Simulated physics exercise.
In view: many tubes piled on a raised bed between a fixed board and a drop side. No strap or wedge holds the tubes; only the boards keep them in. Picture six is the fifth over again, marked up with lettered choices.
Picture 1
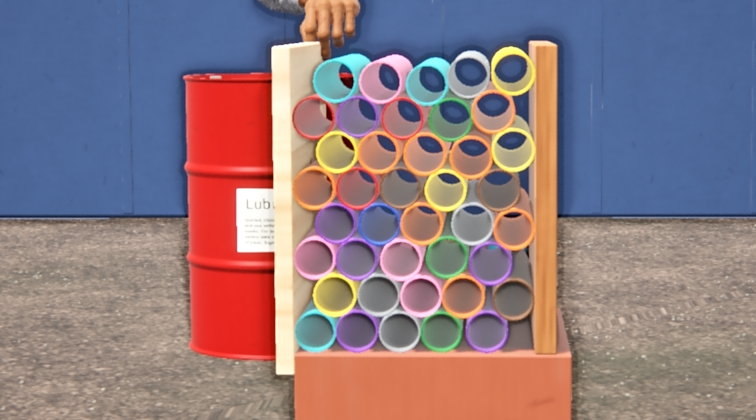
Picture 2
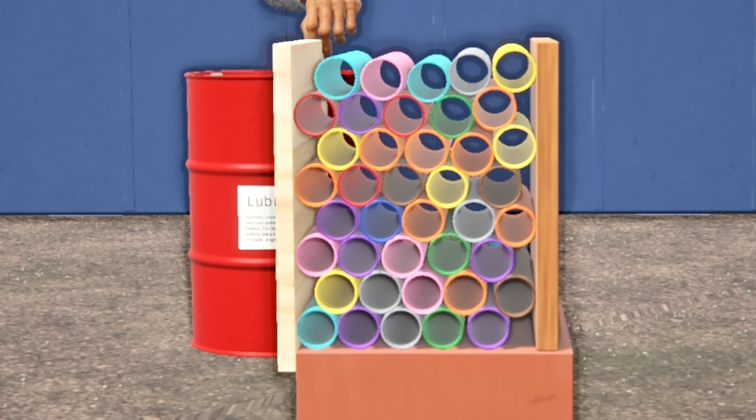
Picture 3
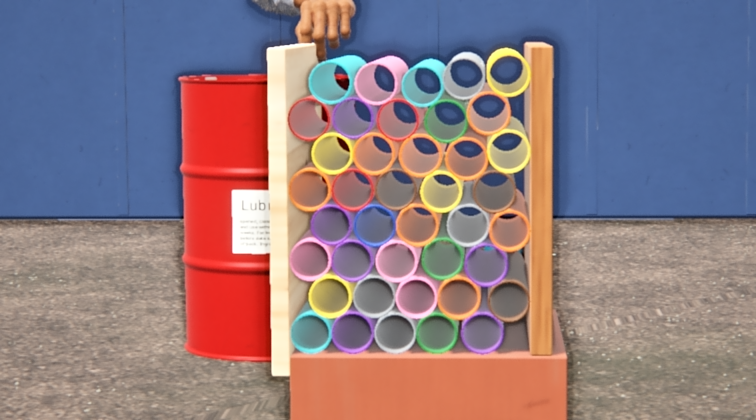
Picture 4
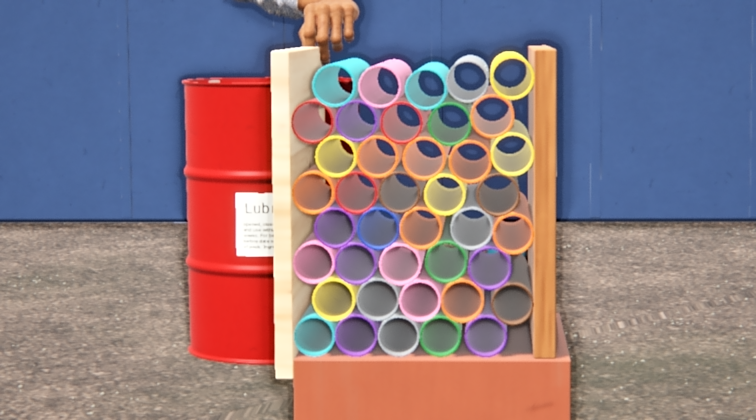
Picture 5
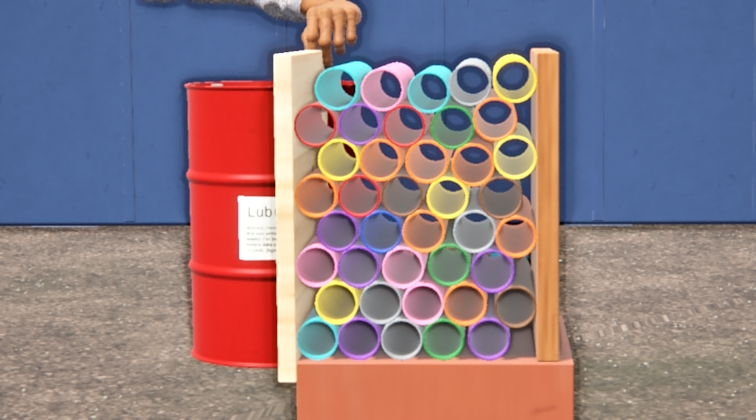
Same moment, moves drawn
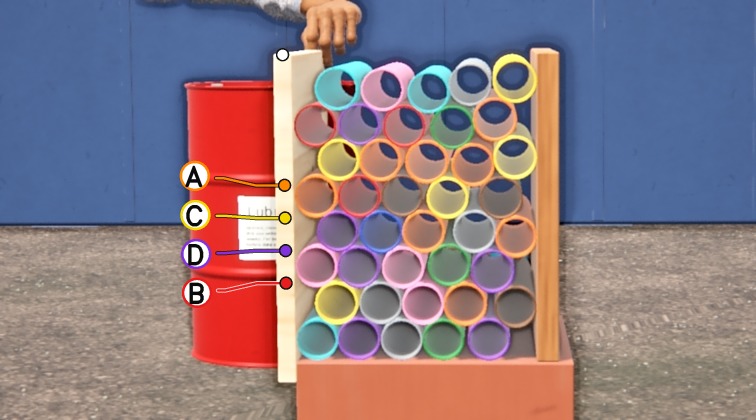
A hand hung over the top of a stack of colourful tubes held between two upright boards, beside a red drum, and nothing really moved apart from the view shaking slightly.
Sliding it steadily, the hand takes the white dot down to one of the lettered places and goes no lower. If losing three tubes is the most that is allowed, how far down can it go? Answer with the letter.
Stop at C.
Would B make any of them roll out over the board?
Yes.
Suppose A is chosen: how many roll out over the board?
It comes to two.
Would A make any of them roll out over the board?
At A: Yes.
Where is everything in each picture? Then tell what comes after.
The first frame shows a purple tube (336, 224); a yellow tube (446, 191); an orange tube (472, 158).
The second frame shows an orange tube (473, 155); a green tube (452, 117).
The third frame shows a turquoise tube (422, 86); side board (298, 196).
The fourth frame shows a turquoise tube (315, 336); a grey tube (378, 300).
The fifth frame shows a purple tube (493, 271); a purple tube (338, 231); a yellow tube (447, 198).
On the copy, A at (284, 185); B at (286, 283); C at (285, 218); D at (285, 251); the white dot at (282, 55).
On C. First, top of the board (294, 127).
Then, top of the board (295, 208).
Finally, top of the board (295, 217), two out over the board.
By contrast, A two out over the board; B more than three out over the board; D more than three out over the board.
